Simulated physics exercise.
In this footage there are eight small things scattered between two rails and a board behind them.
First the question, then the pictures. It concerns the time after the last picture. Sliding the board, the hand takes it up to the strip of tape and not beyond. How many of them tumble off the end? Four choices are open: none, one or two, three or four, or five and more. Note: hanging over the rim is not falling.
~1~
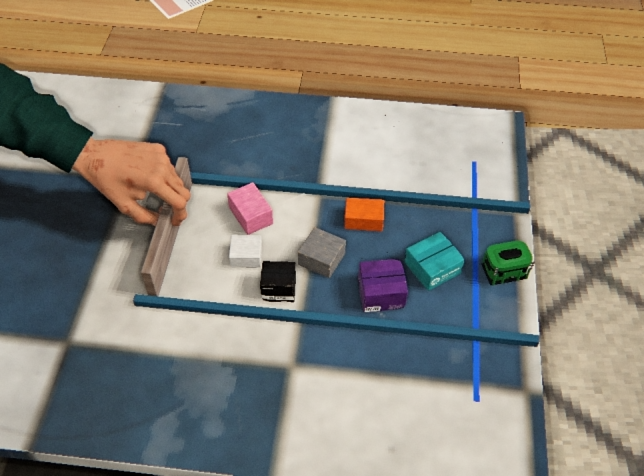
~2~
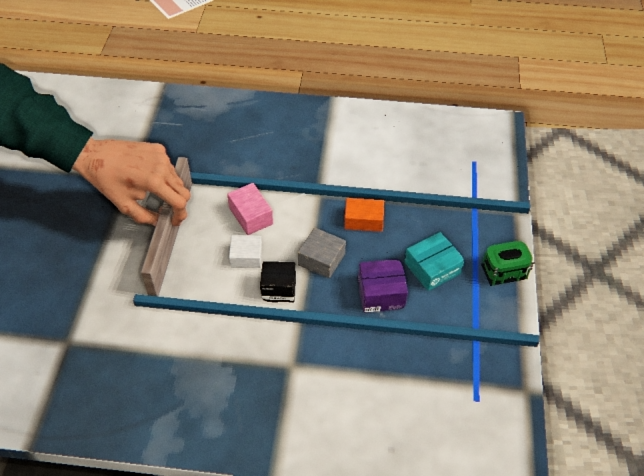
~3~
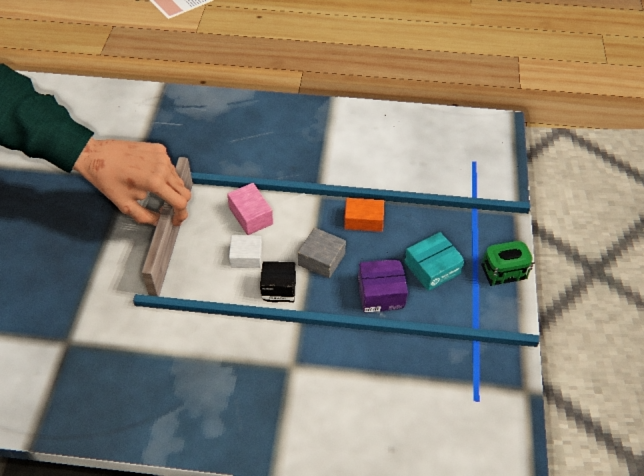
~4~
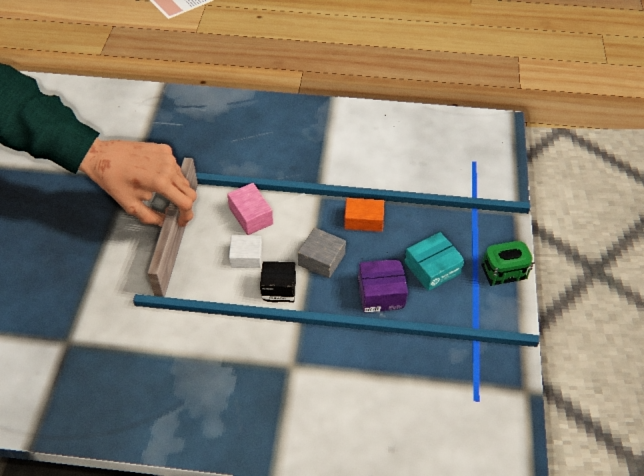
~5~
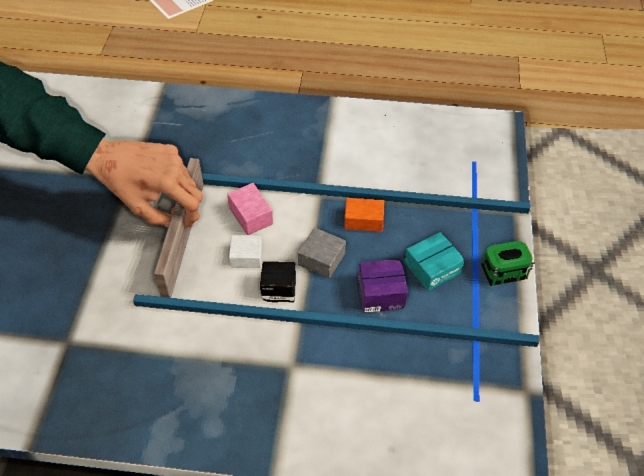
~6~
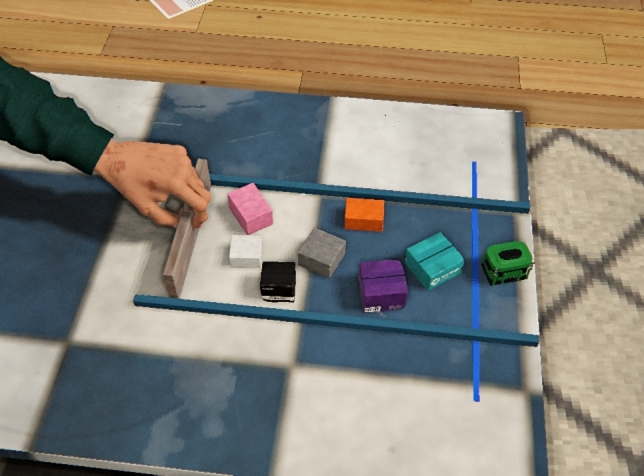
Of those, one or two.
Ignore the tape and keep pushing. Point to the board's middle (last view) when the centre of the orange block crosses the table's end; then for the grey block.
First it's close to (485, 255), next close to (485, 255).
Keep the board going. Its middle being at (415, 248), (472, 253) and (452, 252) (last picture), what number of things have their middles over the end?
The numbers past the end are 1, 2 and 2.
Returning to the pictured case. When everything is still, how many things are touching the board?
The number is 3.
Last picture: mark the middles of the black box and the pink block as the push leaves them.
Final positions - black box around (494, 304), pink block around (491, 238).
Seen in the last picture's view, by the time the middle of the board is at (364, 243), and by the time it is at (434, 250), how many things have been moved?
Respectively 7 and 8.
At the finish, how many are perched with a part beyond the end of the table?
3 of them.
Soon after, none off yet; green case at rest near (507, 263); turquoise box at rest near (434, 261); purple box at rest near (382, 286).
In the end, the number that fall off is one or two; gone, turquoise box and green case.
